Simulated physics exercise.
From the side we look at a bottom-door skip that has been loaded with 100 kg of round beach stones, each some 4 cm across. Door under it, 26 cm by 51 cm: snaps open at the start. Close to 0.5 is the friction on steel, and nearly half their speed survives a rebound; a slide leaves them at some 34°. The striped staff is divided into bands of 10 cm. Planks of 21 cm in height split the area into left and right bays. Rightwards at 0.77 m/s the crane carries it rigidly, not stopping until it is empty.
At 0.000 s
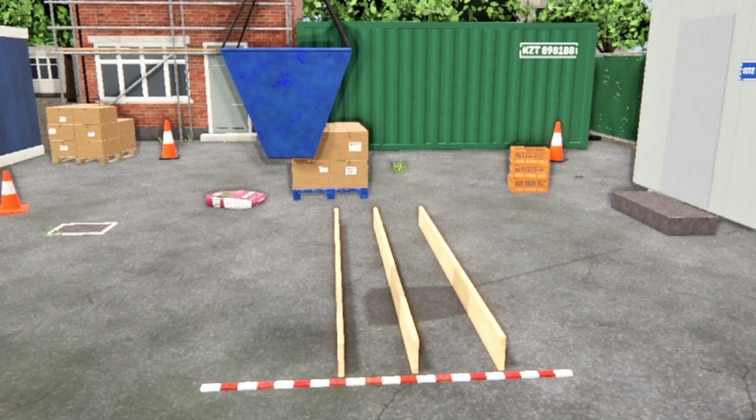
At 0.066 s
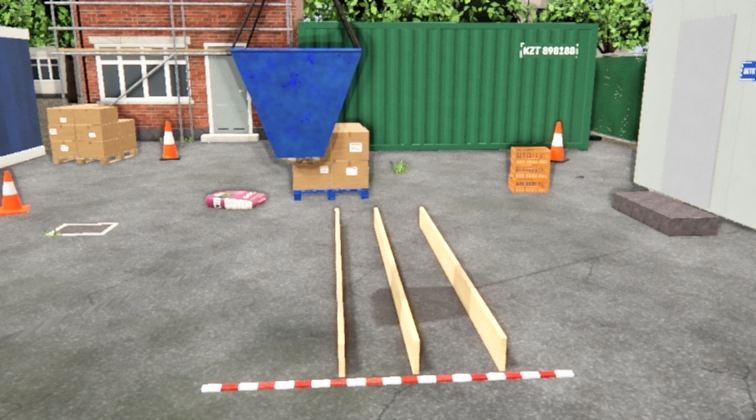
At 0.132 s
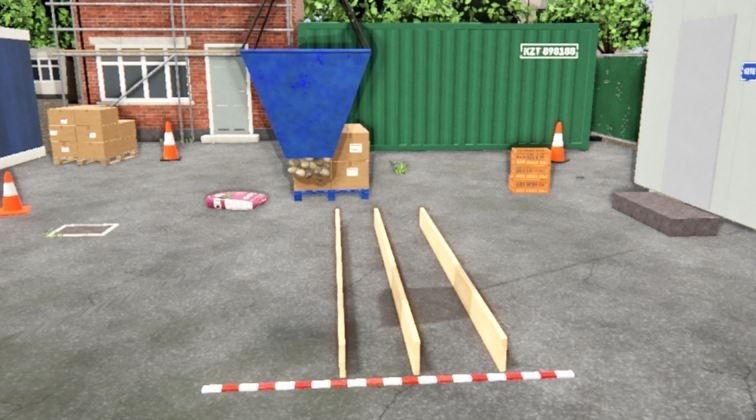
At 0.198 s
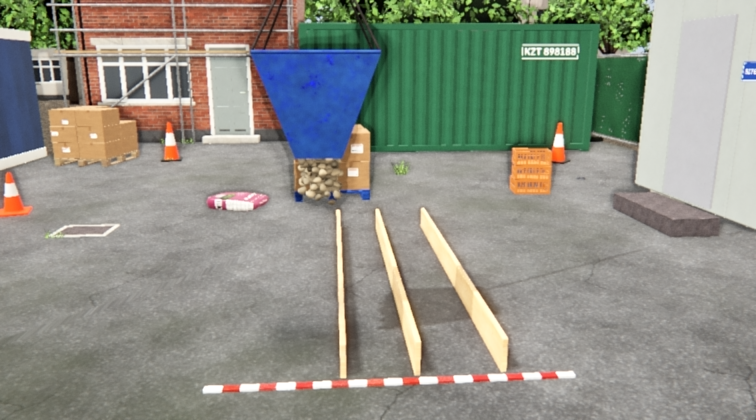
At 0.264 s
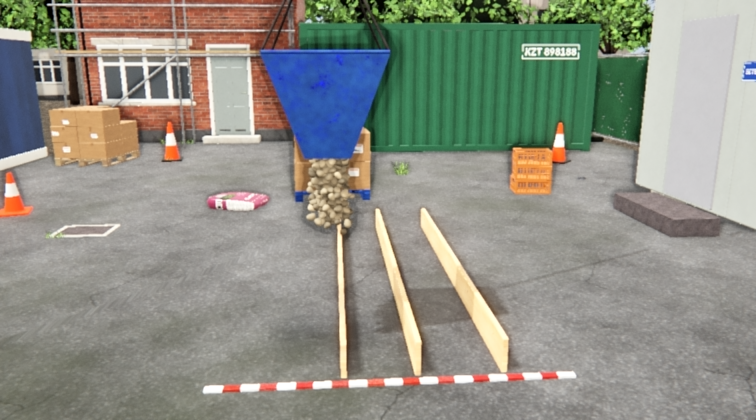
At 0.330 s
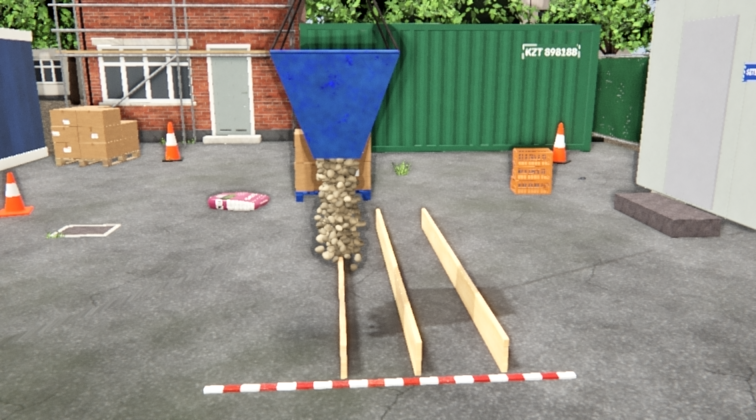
The clip opens on a blue skip hanging above a paved yard, with wooden planks standing behind a red-and-white striped staff. The skip glides slowly to the right as round stones begin emerging from its underside, and the stream thickens and lengthens downward, reaching in front of the leftmost plank.
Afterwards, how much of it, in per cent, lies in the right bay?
Roughly 11 in every hundred.
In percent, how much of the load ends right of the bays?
Around 0 in a hundred of the load.
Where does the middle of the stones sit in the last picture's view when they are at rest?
Around (379, 322).
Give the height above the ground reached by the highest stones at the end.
About 24 cm above the ground.
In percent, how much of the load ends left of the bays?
Roughly 0 per cent of it.
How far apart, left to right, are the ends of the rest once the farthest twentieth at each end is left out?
The stretch is roughly 80 cm long.
After 0.7 s, 0 % in the bottom-door skip, 2 % falling or lying left of the bays, 98 % falling or lying in the left bay; the stones farthest right are at (405, 294).
After 1.1 s, 0 % in the bottom-door skip, 2 % falling or lying left of the bays, 86 % falling or lying in the left bay, 11 % falling or lying in the right bay; the stones farthest right are at (471, 318).
After 1.7 s, 0 % in the bottom-door skip, 2 % falling or lying left of the bays, 86 % falling or lying in the left bay, 11 % falling or lying in the right bay; the stones farthest right are at (469, 314).
After 2.6 s, 0 % in the bottom-door skip, 2 % falling or lying left of the bays, 86 % falling or lying in the left bay, 11 % falling or lying in the right bay; the stones farthest right are at (469, 314).
After 4.5 s, 0 % in the bottom-door skip, 2 % left of the bays, 86 % in the left bay, 11 % in the right bay; the stones farthest right are at (469, 314).
